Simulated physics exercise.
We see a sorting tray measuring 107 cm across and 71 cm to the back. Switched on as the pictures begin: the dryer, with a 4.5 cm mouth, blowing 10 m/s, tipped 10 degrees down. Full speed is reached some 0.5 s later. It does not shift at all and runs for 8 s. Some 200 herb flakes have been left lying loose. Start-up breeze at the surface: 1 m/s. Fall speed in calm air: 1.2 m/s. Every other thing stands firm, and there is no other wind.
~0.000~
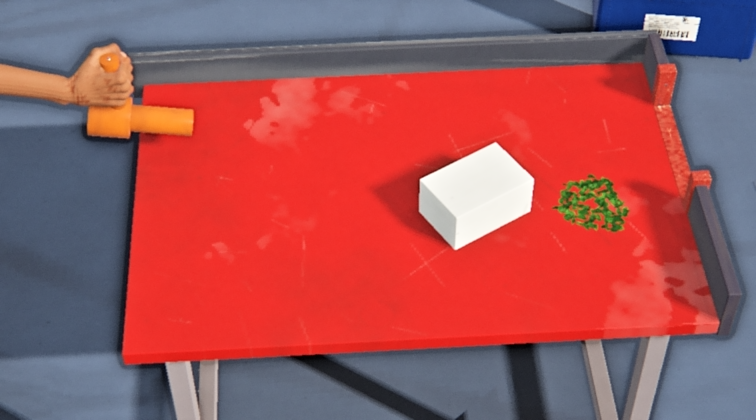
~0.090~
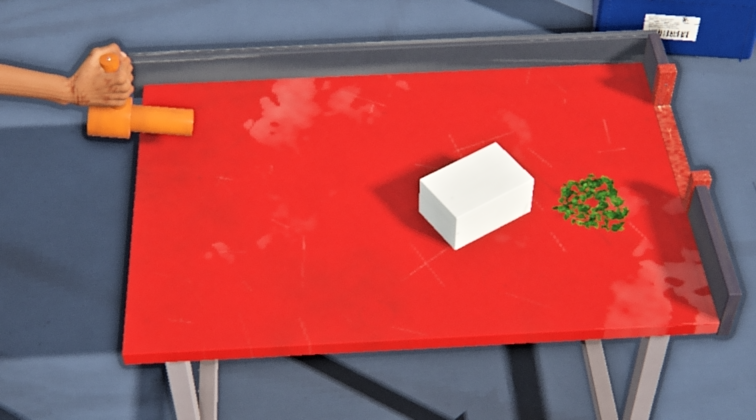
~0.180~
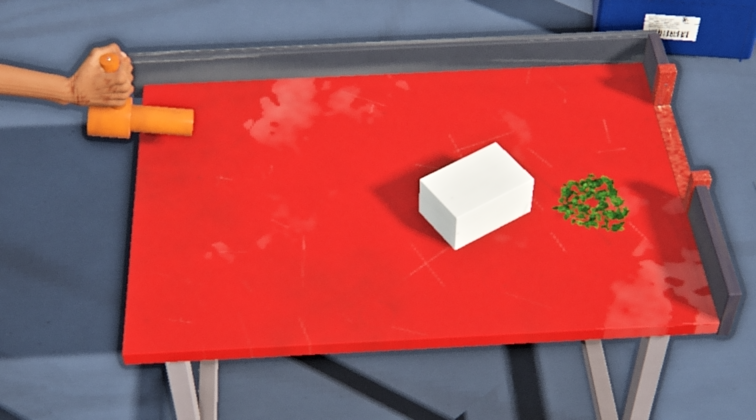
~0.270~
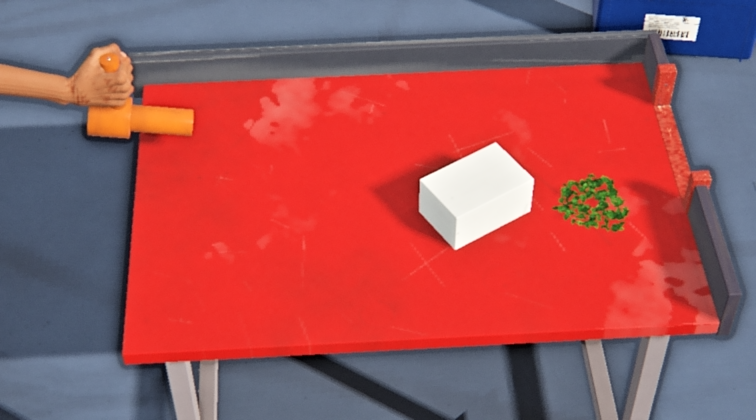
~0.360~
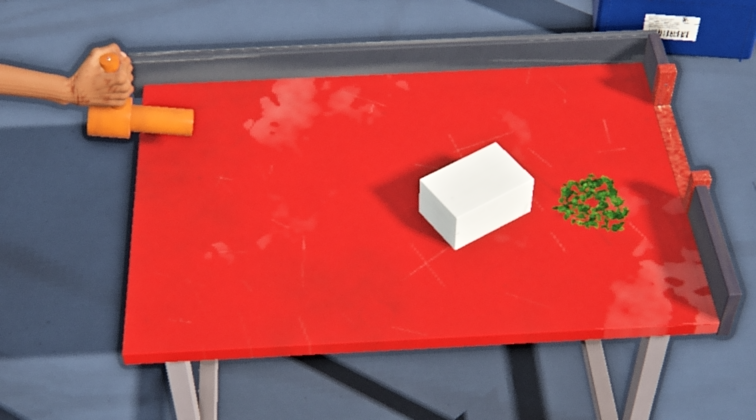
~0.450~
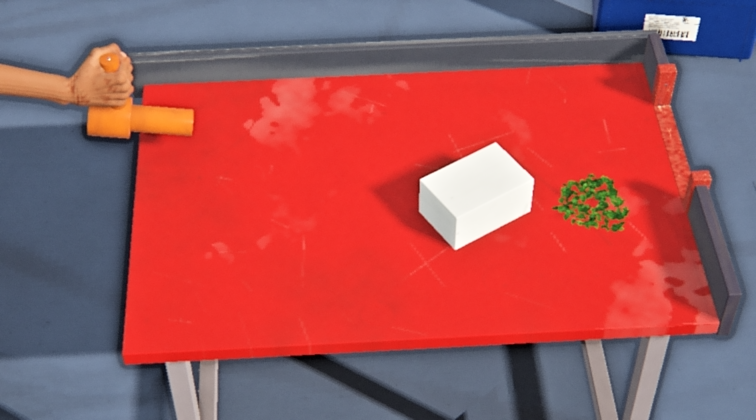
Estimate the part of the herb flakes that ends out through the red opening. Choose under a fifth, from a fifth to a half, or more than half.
Out through the red opening by then: From one fifth to one half.
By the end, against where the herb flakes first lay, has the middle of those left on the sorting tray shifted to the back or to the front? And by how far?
It has moved forward by roughly 5 cm.
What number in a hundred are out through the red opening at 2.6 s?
The share is about 30 percent.
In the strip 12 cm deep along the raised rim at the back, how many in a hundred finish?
0 %.
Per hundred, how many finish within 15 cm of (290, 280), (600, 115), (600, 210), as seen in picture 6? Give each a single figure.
Estimates in listed order: 0 %; 0 %; 50 %.
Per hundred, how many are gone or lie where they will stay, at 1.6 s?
40 %.
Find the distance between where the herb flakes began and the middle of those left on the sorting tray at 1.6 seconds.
The middle is some 0 cm from where it began.
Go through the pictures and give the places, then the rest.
In the first frame, the middle of the herb flakes is near (597, 201), none has stirred yet and the mouth of the dryer is at (193, 123).
In the second frame, the middle of the herb flakes is near (598, 198), none has stirred yet and the red opening is centred on (670, 154).
In the third frame, the middle of the herb flakes is near (598, 198), none has stirred yet and the top of a block is at (477, 179).
In the fourth frame, the middle of the herb flakes is near (598, 198) and none has stirred yet.
In the fifth frame, the middle of the herb flakes is near (598, 198) and none has stirred yet.
In the sixth frame, the middle of the herb flakes is near (598, 198) and none has stirred yet.
After 1.6 s, 64 % are on the move or not yet settled, 24 % are out through the red opening; the middle of those still in play is near (601, 210).
After 2.6 s, 55 % are on the move or not yet settled, 28 % are out through the red opening; the middle of those still in play is near (601, 210).
After 4.4 s, 48 % are on the move or not yet settled, 30 % are out through the red opening; the middle of those still in play is near (606, 214).
After 8.0 s, at the end, 32 % are out through the red opening; the middle of those still in play is near (608, 217).
